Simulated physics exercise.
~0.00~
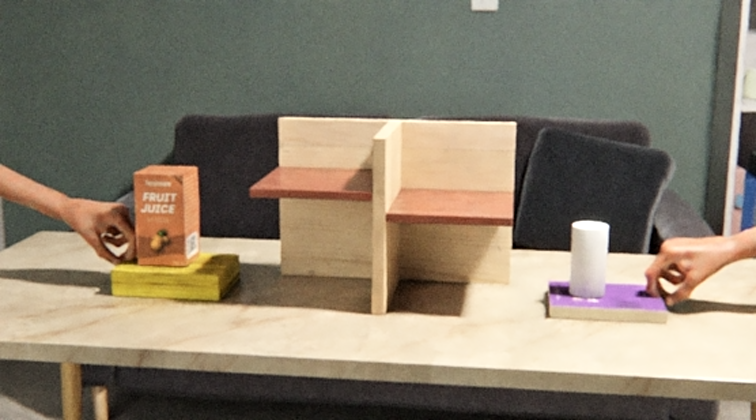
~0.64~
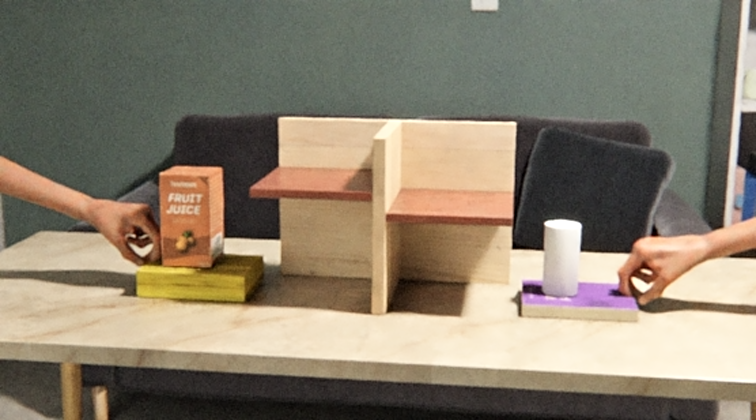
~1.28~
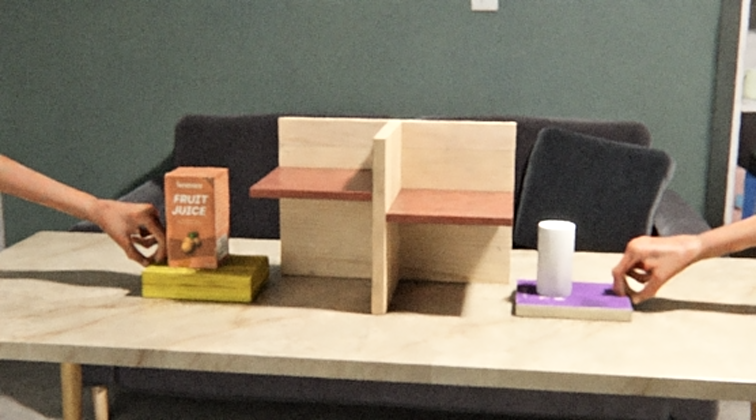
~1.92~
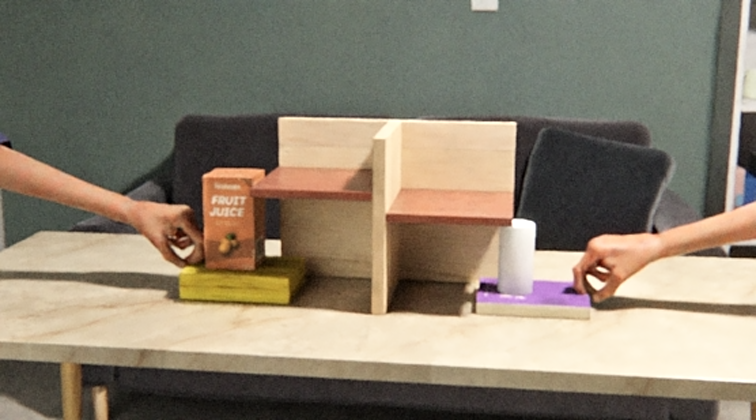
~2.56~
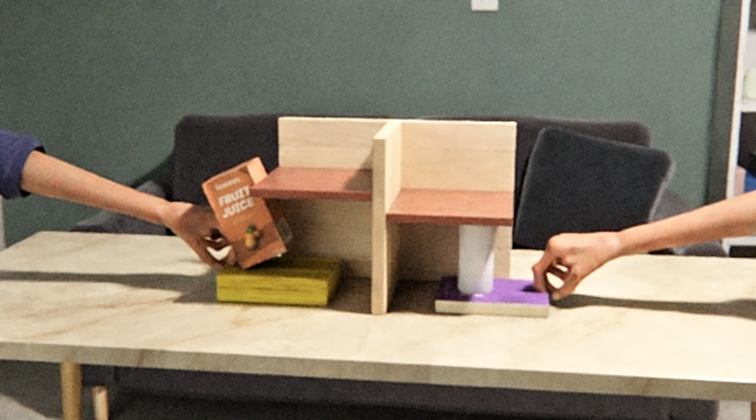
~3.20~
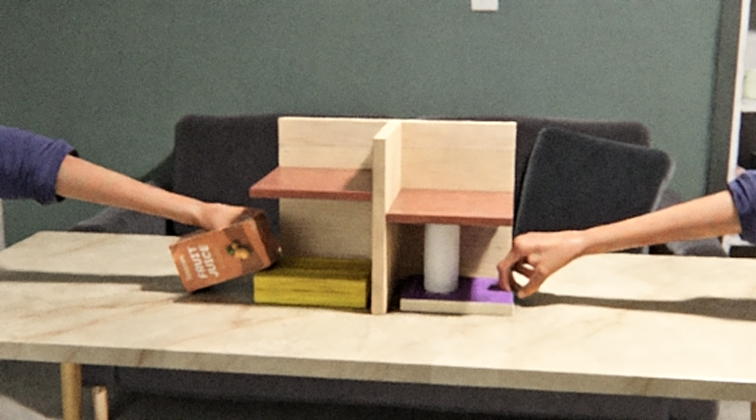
The clip shows two hands sliding an orange carton on a yellow board and a white candle on a purple book toward openings beneath a wooden shelf; the carton hits the shelf, tilts and ends on its side, while the upright candle passes underneath.
